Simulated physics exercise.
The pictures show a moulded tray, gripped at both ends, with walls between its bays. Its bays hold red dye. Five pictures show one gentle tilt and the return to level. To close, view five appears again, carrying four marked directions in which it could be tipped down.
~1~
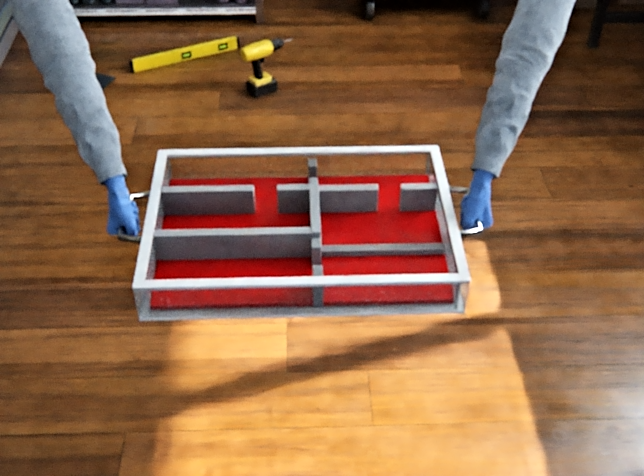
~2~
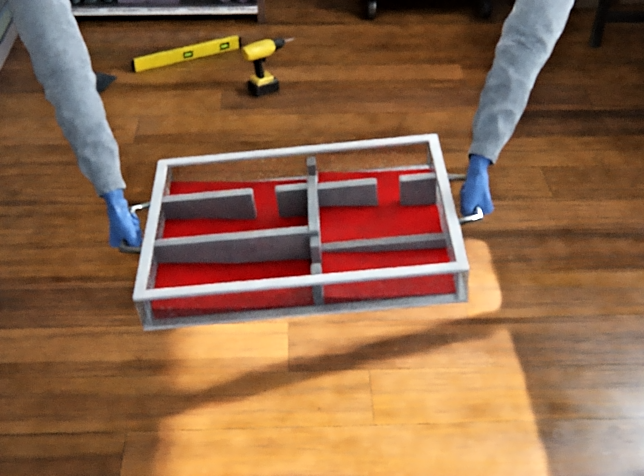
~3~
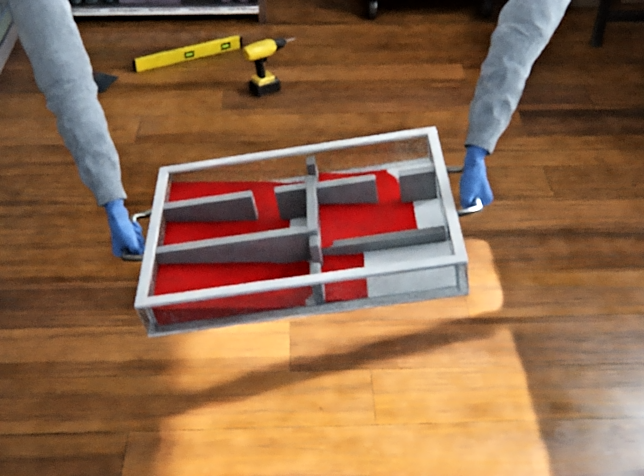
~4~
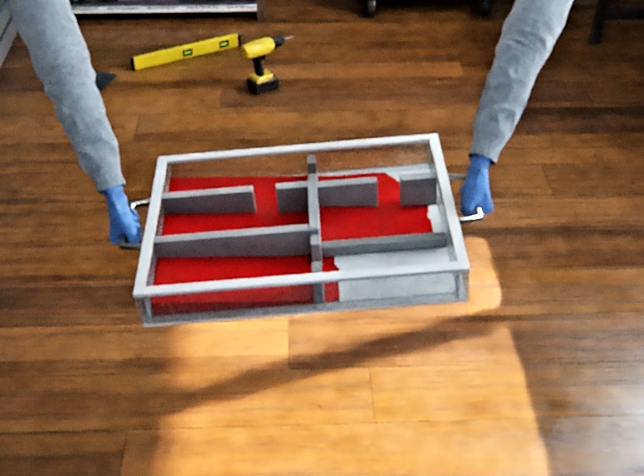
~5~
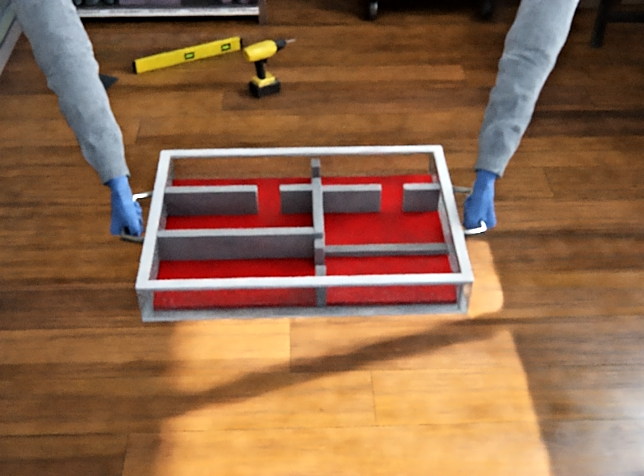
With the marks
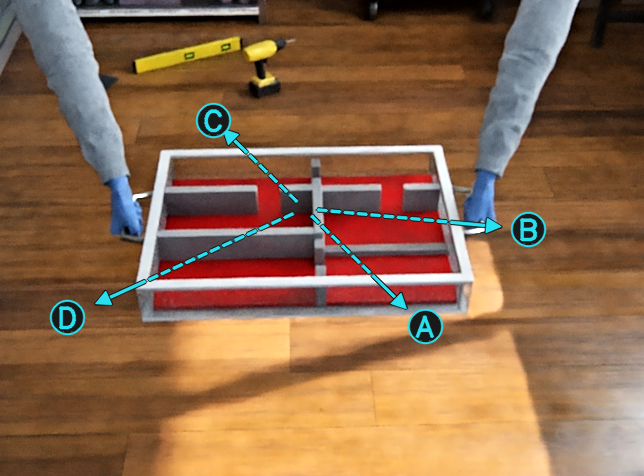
Red liquid shifting left across a walled tray as two blue-gloved hands tilt it down to the left, then level it.
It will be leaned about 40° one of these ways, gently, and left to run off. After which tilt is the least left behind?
Choose A.
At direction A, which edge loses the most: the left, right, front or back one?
Over the front one.
On the marked copy, A ends at (402, 304); B ends at (495, 226); C ends at (226, 133); D ends at (100, 301).
For direction A, about 25 % stays in the tray, the largest part in the front right bay.
For direction B, about 45 % stays in the tray, the largest part in the front right bay.
For direction C, about 37 % stays in the tray, the largest part in the back left bay.
For direction D, about 32 % stays in the tray, the largest part in the front left bay.
